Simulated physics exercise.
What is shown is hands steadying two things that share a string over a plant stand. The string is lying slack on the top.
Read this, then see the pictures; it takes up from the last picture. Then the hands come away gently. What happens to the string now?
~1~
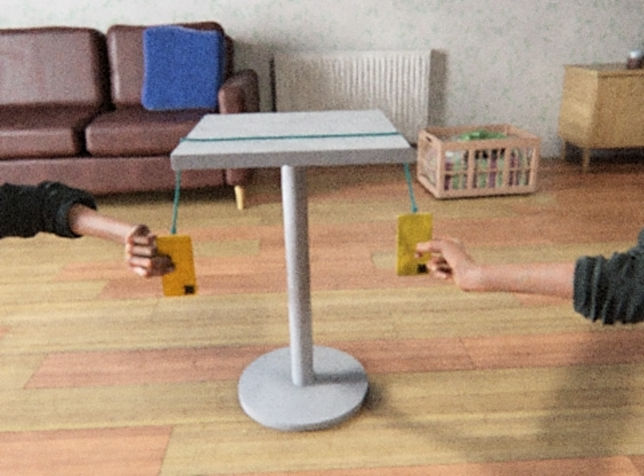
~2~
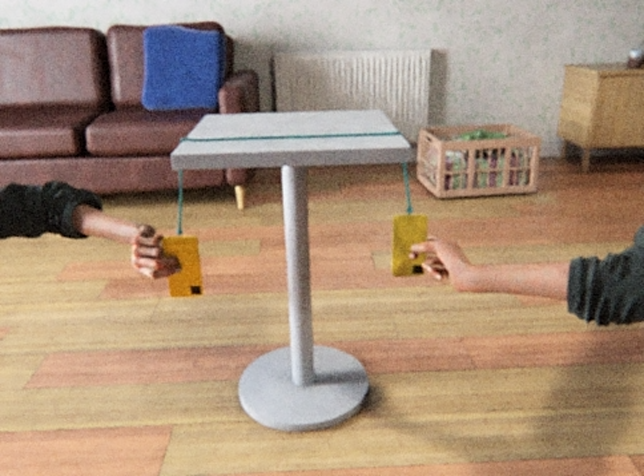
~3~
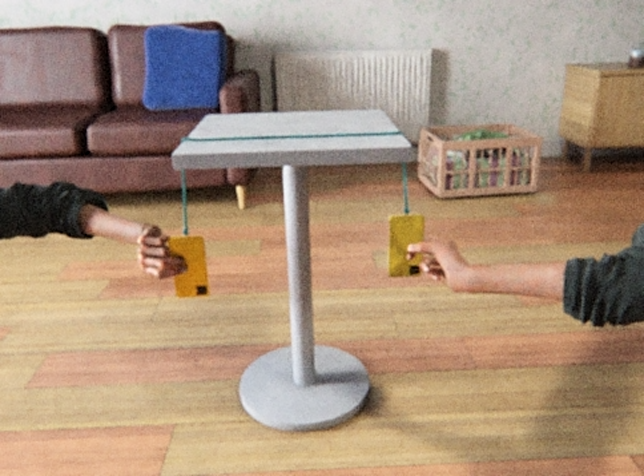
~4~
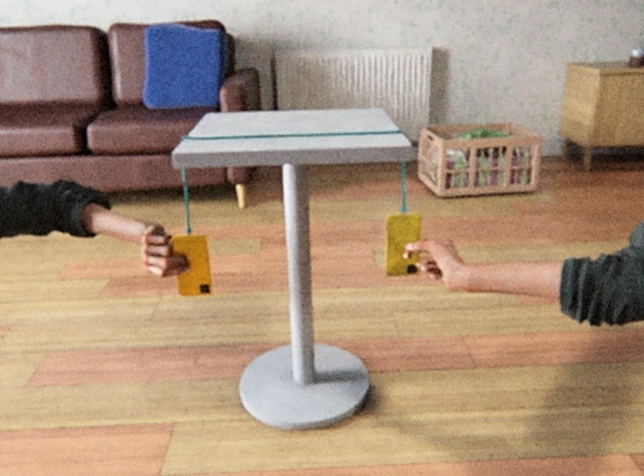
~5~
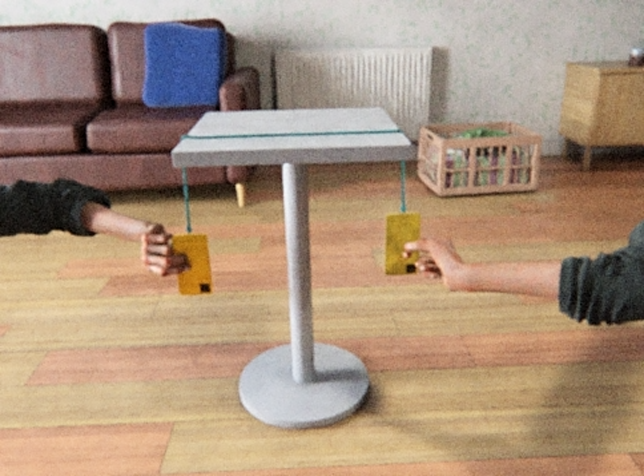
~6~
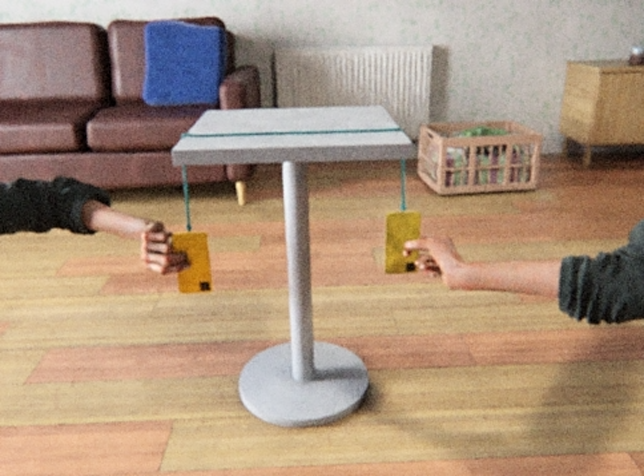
The string remains at rest.
Then, 0.80 s after the last picture, left phone hanging as before near (197, 263); right phone hanging as before near (400, 244).
Then, 1.40 s after the last picture, left phone hanging as before near (198, 263); right phone hanging as before near (398, 244).
At rest, left phone hanging as before near (196, 263); right phone hanging as before near (401, 244). The string hangs still.
